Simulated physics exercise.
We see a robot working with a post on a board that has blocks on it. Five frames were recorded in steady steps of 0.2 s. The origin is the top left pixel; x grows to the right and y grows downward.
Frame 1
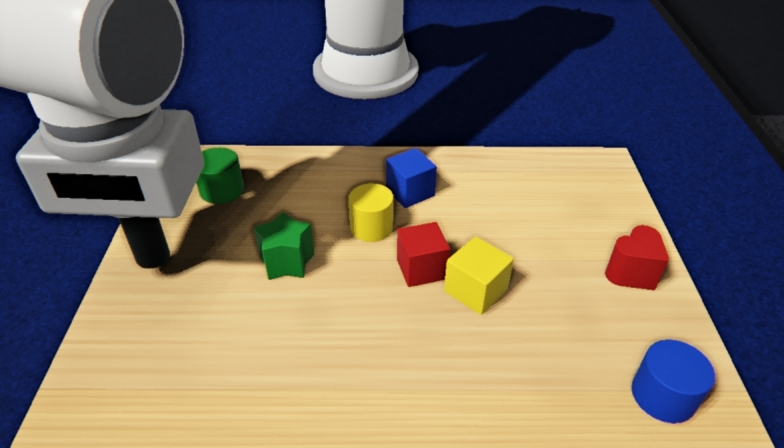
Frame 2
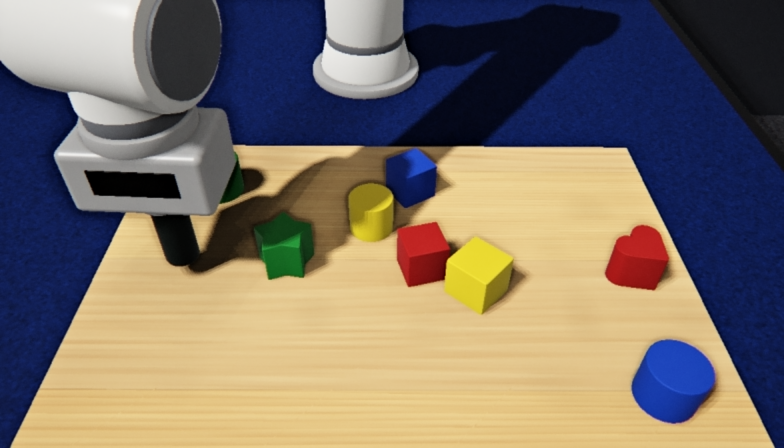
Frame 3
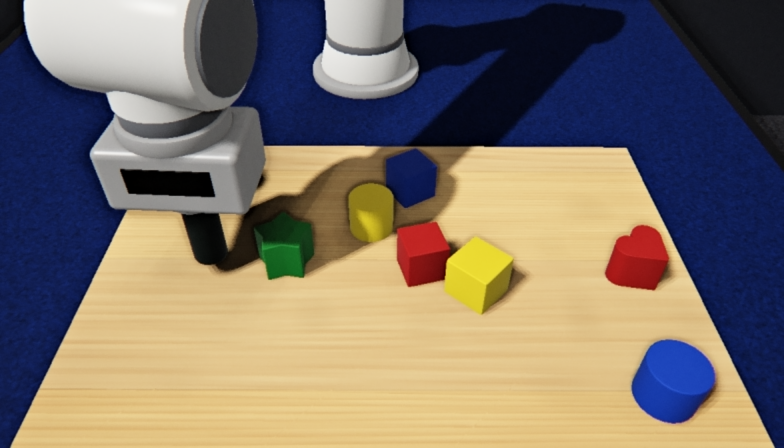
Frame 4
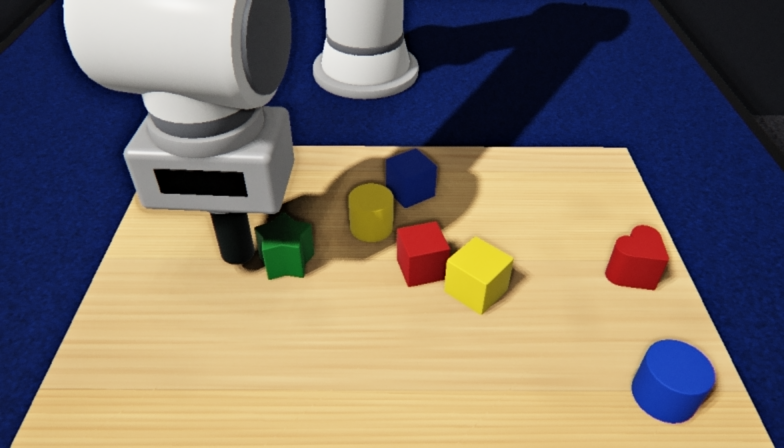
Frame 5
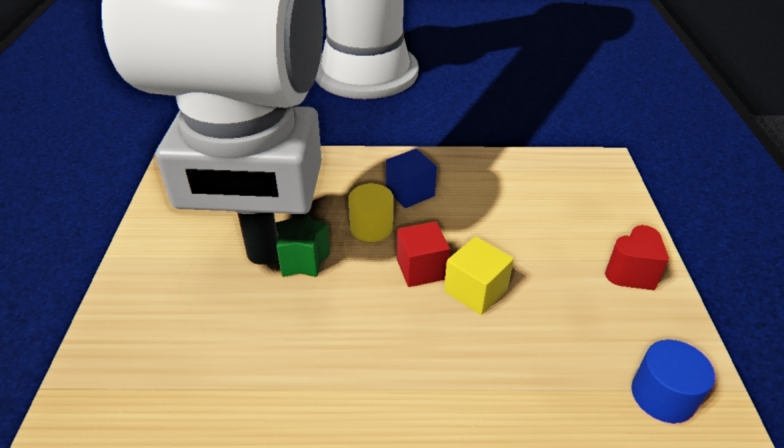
A robot arm moves its black post right across the board and nudges the green star.
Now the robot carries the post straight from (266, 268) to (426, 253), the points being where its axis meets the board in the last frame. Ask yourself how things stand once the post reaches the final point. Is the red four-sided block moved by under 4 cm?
Going by the path, yes.
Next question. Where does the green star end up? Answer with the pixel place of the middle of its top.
Final place: (430, 198).
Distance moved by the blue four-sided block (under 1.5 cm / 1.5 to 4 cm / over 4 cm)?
My answer is that it shifts 1.5 to 4 cm.
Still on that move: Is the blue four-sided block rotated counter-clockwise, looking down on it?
Yes, it checks out.
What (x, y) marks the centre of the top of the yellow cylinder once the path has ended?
My prediction: (409, 175).
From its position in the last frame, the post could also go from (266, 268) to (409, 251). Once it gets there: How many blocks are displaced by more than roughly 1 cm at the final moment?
Here I'd predict at least three blocks moving more than 1 cm.
On the path given first. One third of the way, post (321, 250); green star (355, 223); yellow cylinder (374, 195).
Two thirds of the way, post (374, 245); green star (400, 208), turned 35° anticlockwise; yellow cylinder (400, 181); blue four-sided block (417, 158), turned 15° anticlockwise; red four-sided block (433, 237), turned 25° clockwise.
At the end, post (427, 240); green star (430, 198), turned 65° anticlockwise; yellow cylinder (409, 175); blue four-sided block (420, 152), turned 25° anticlockwise; red four-sided block (459, 239), turned 65° clockwise; yellow four-sided block (492, 265).
